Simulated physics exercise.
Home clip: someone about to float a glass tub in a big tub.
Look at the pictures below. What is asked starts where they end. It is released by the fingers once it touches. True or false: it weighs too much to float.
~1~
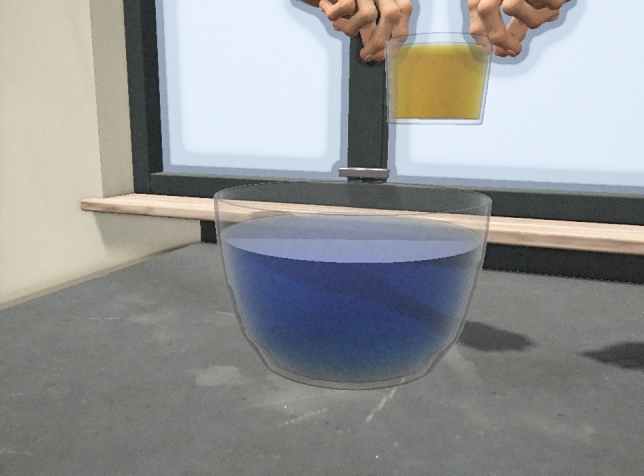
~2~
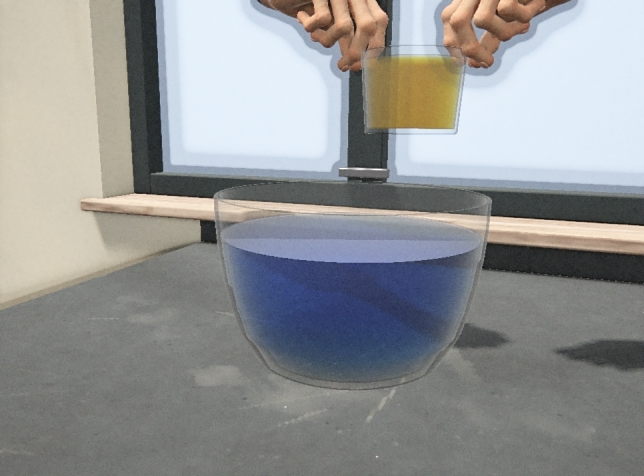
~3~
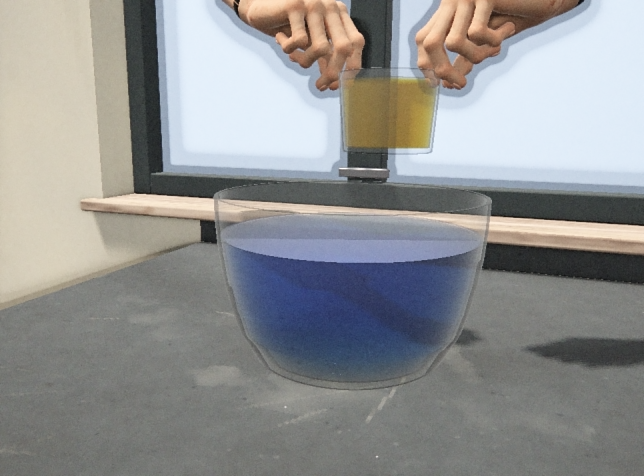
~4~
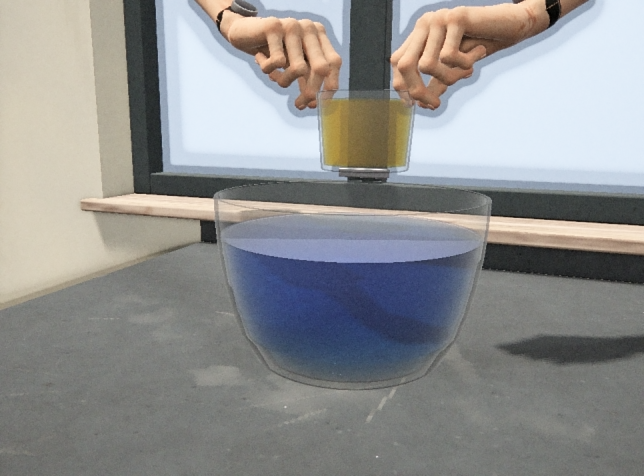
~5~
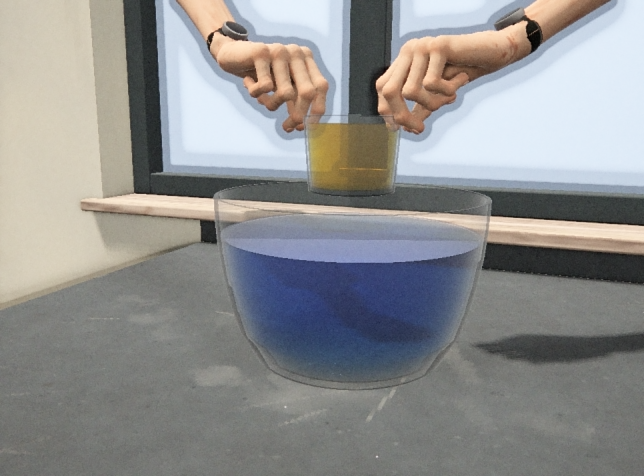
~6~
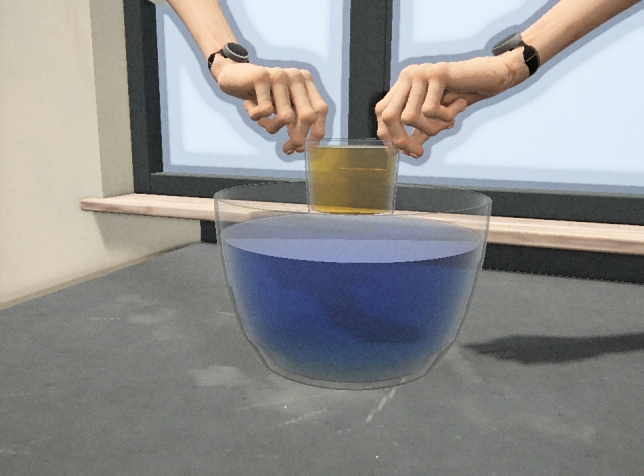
True.
Soon after, the tub dips into the dyed water.
Later, dyed water pours in over its rim.
In the end, the tub lies on the bottom.
